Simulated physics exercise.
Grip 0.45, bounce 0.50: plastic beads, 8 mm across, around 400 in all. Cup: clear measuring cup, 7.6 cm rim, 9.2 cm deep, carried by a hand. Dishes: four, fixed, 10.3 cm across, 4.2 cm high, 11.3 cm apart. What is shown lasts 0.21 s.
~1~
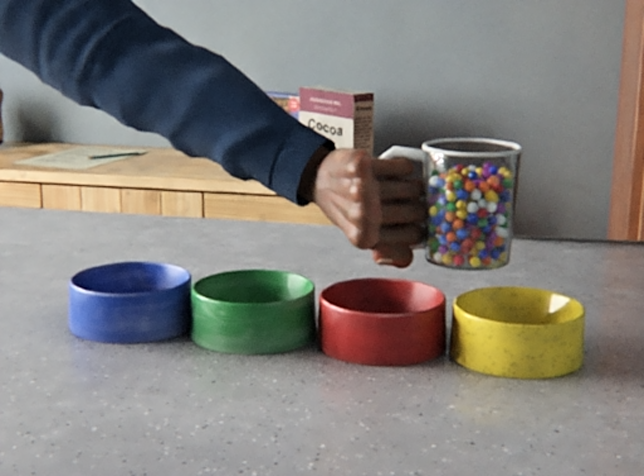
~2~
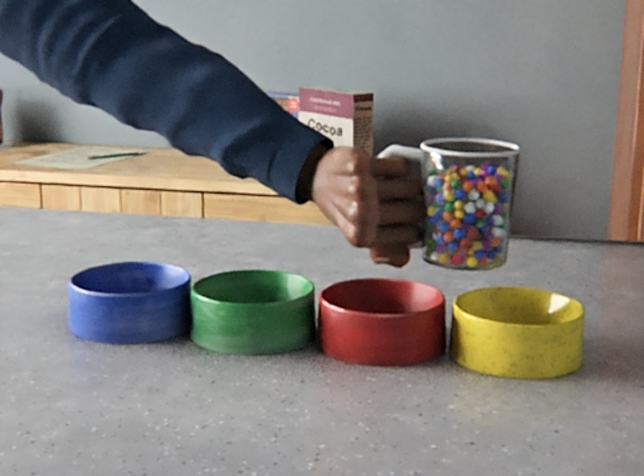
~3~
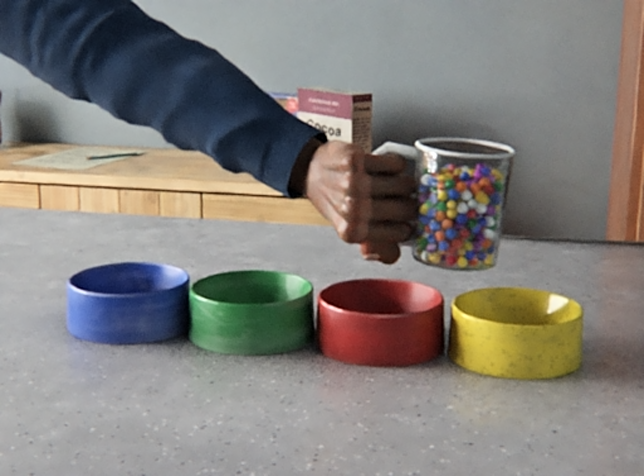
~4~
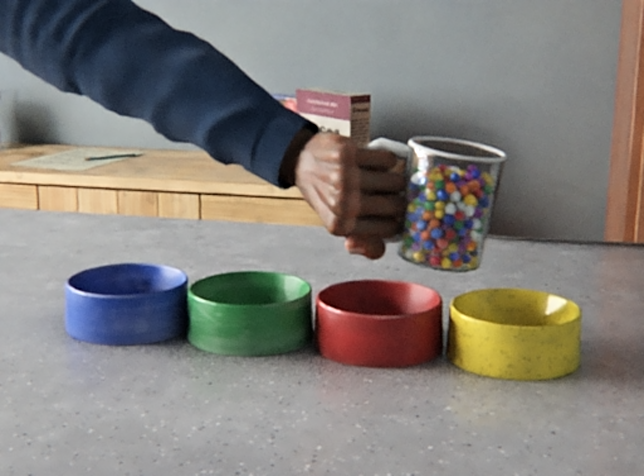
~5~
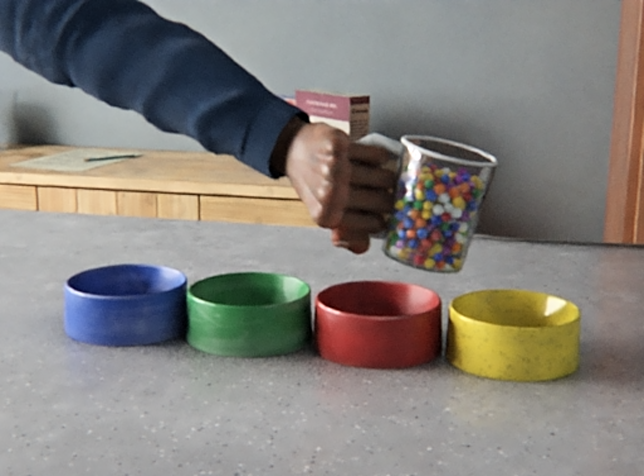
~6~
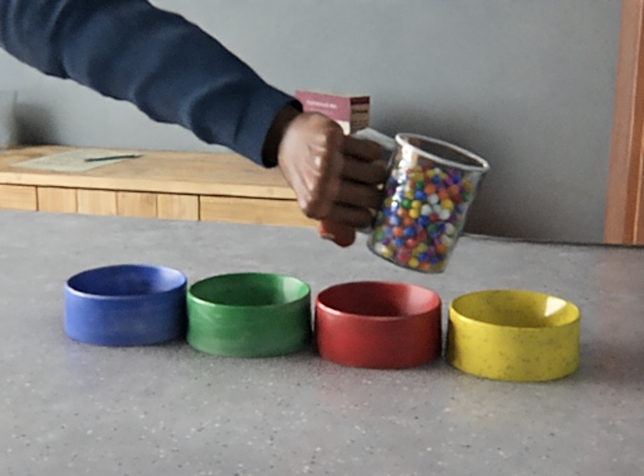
A hand moves a clear cup of colourful beads left above four bowls, tilting it rightward.
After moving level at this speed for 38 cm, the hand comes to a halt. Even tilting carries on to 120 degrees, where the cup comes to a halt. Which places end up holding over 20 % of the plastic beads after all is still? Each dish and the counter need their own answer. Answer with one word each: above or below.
Red dish below, blue dish below, green dish above, yellow dish below, counter below.
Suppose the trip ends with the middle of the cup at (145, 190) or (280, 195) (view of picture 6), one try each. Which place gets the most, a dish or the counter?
The biggest share goes to green first, then to red.
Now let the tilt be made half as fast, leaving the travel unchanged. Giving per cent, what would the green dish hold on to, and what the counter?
That gives green 0 with 0 for the counter.
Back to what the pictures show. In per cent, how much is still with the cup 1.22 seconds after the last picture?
That would be some 5 per cent.
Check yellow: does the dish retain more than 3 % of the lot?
Yellow: False.
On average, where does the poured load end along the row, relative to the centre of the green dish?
It ends up around 1 cm from that dish's centre, over to the left.
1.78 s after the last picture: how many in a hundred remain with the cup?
Some 0 %.
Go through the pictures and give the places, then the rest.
Cup at (469, 204), tilt 0 degrees, lip at (520, 149), moved 0.0 cm; middle of the pieces at (472, 214); yellow dish at (518, 306); red dish at (382, 296); green dish at (253, 287); blue dish at (131, 278), in the first frame.
Cup at (467, 204), tilt 1 degrees, lip at (518, 150), moved 0.2 cm; middle of the pieces at (469, 214), in the second frame.
Cup at (460, 204), tilt 3 degrees, lip at (513, 153), moved 0.7 cm; middle of the pieces at (461, 214), in the third frame.
Cup at (448, 204), tilt 8 degrees, lip at (505, 157), moved 1.5 cm; middle of the pieces at (449, 214), in the fourth frame.
Cup at (436, 205), tilt 12 degrees, lip at (496, 163), moved 2.4 cm; middle of the pieces at (436, 215), in the fifth frame.
Cup at (424, 205), tilt 17 degrees, lip at (487, 168), moved 3.4 cm; middle of the pieces at (423, 215); yellow dish at (514, 309); red dish at (378, 299); green dish at (249, 290); blue dish at (127, 281), in the sixth frame.
Then, 0.74 s after the last picture, tilt 100 degrees; cup holds 95 %.
Then, 1.22 s after the last picture, tilt 120 degrees; cup holds 5 %, blue 5 %, green 80 %.
Then, 1.78 s after the last picture, tilt 120 degrees; cup holds 0 %, blue 10 %, green 80 %.
In the end, red 0 %, blue 10 %, green 80 %, yellow 0 %, counter 5 %.
